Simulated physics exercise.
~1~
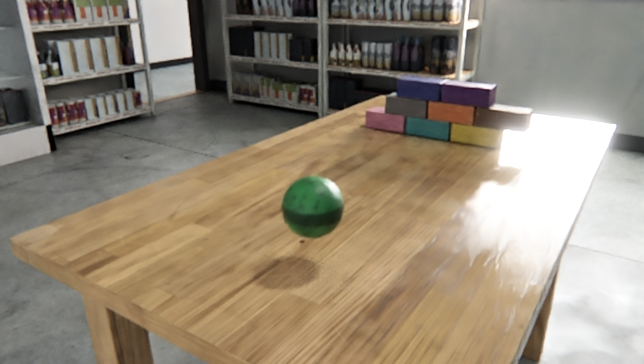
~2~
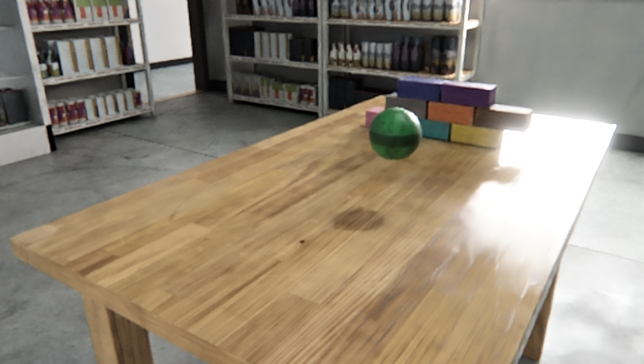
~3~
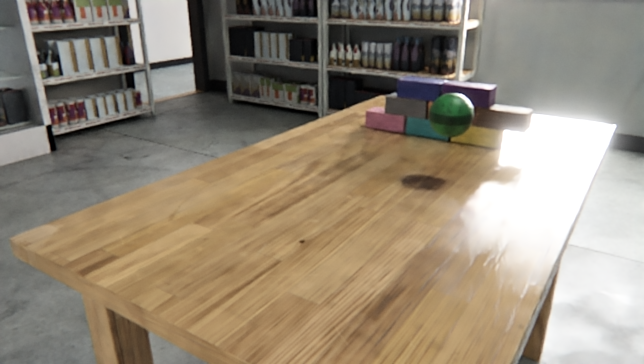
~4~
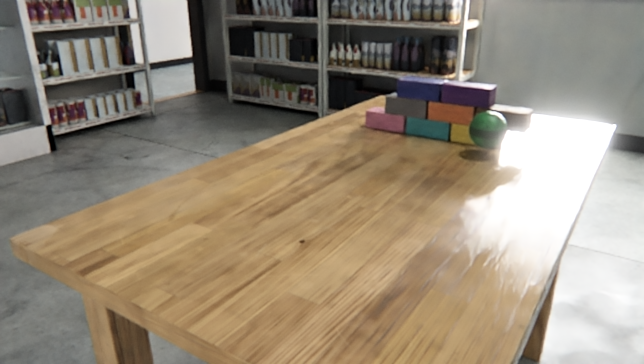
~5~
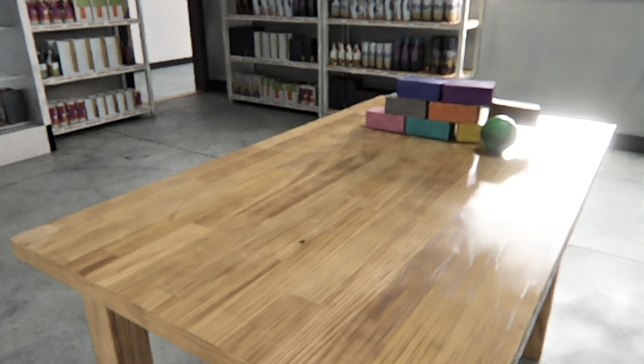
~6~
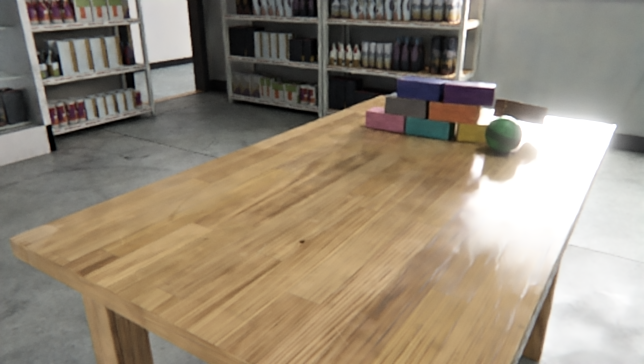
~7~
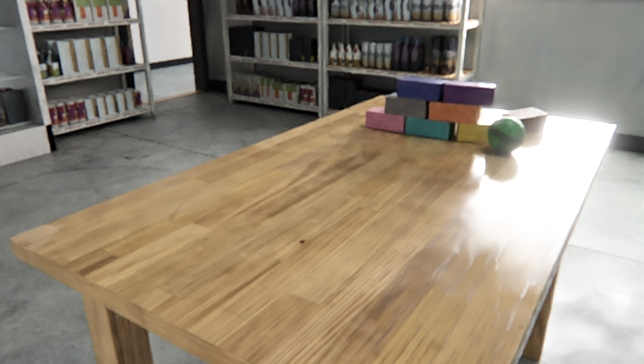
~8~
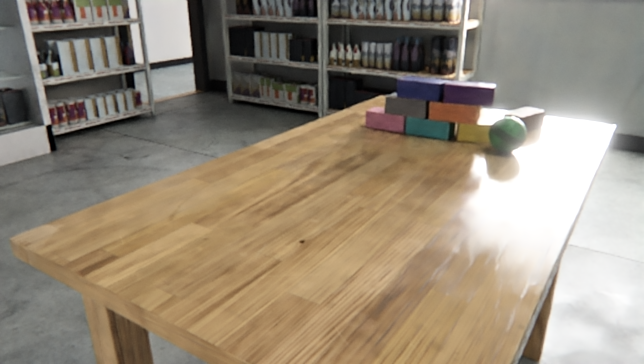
On a wooden table, a green ball flies into stacked blocks, shifting the brown one rightward.
